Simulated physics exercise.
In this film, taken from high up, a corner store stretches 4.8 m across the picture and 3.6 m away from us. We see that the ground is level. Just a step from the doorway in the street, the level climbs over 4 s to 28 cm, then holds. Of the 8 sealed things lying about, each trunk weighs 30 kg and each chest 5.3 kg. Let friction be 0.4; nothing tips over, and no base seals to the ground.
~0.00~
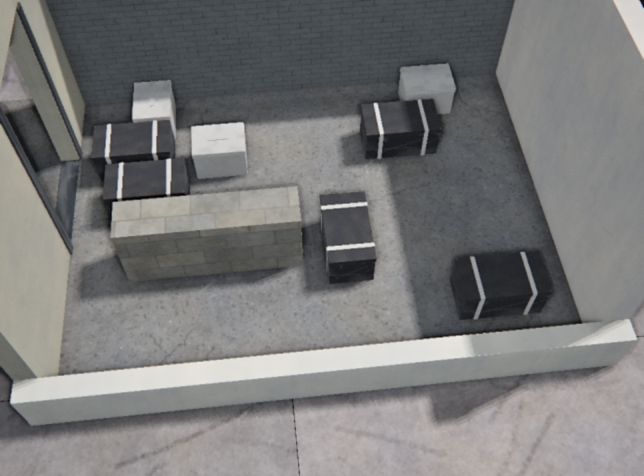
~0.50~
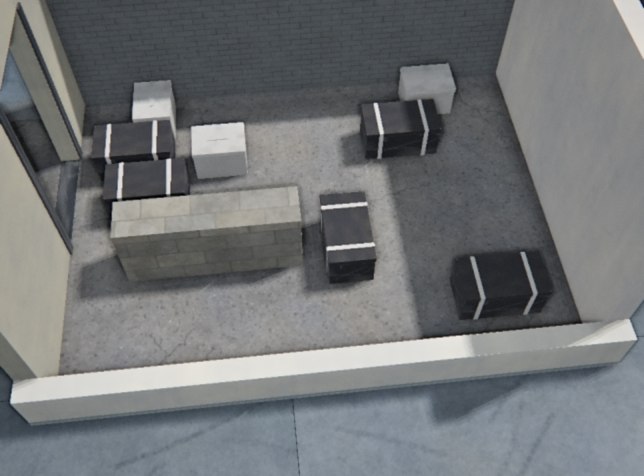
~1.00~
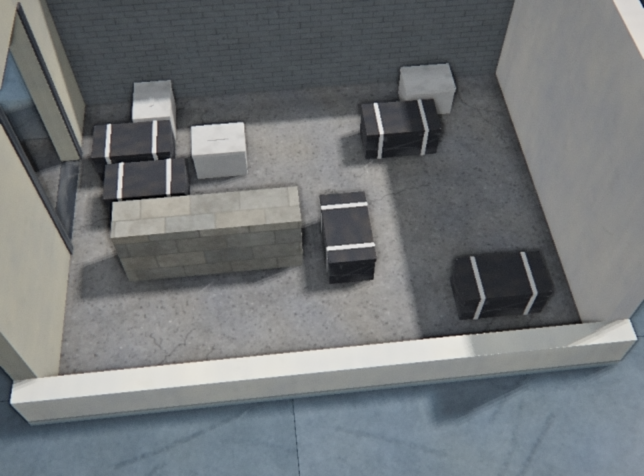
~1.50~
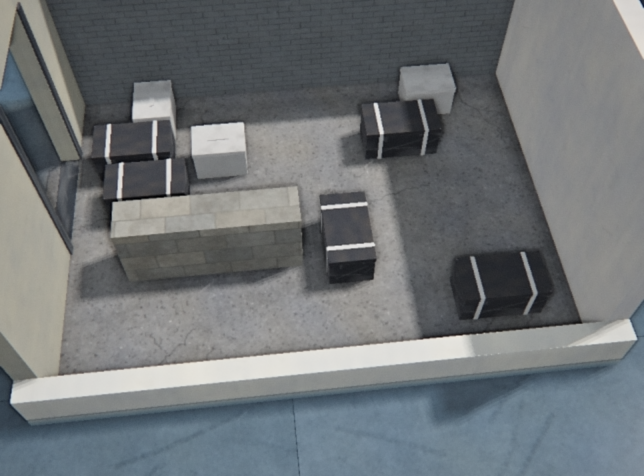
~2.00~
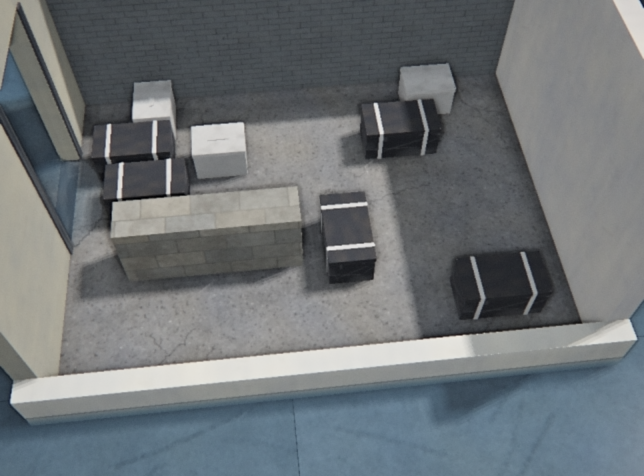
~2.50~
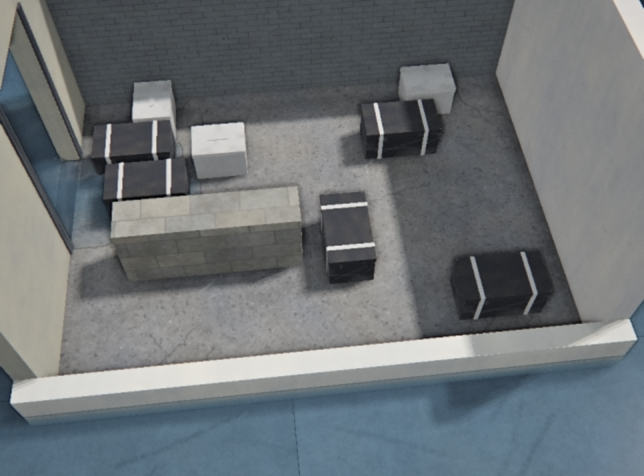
In a corner store, water rises outside and seeps through the left doorway; nothing shifts.
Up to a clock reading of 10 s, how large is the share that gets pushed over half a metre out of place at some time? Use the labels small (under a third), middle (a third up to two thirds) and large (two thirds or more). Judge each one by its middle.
Large.
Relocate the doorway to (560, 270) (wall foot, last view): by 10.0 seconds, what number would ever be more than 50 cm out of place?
Then 4.
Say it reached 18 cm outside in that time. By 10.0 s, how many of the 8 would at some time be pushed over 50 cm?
Then the count would be 4.
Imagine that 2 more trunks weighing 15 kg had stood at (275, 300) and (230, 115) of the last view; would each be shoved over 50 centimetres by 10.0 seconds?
So the first ends up within that distance while the second ends up beyond that distance.
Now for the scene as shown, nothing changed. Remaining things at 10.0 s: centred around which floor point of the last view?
Somewhere near (438, 192).
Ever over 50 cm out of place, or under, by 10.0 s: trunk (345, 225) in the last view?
I'd say not as far.
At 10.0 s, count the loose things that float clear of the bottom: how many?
At that moment it comes to 7.
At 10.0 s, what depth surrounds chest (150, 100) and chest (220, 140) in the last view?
19 and 20 cm.
After 3.5 s 0 of 8 are over 50 cm from their spots; 0 afloat.
After 4.5 s 2 of 8 are over 50 cm from their spots; 0 afloat.
After 7.0 s 6 of 8 are over 50 cm from their spots; 4 afloat.
After 10.0 s 7 of 8 are over 50 cm from their spots, and 7 have been at some point; 7 afloat.
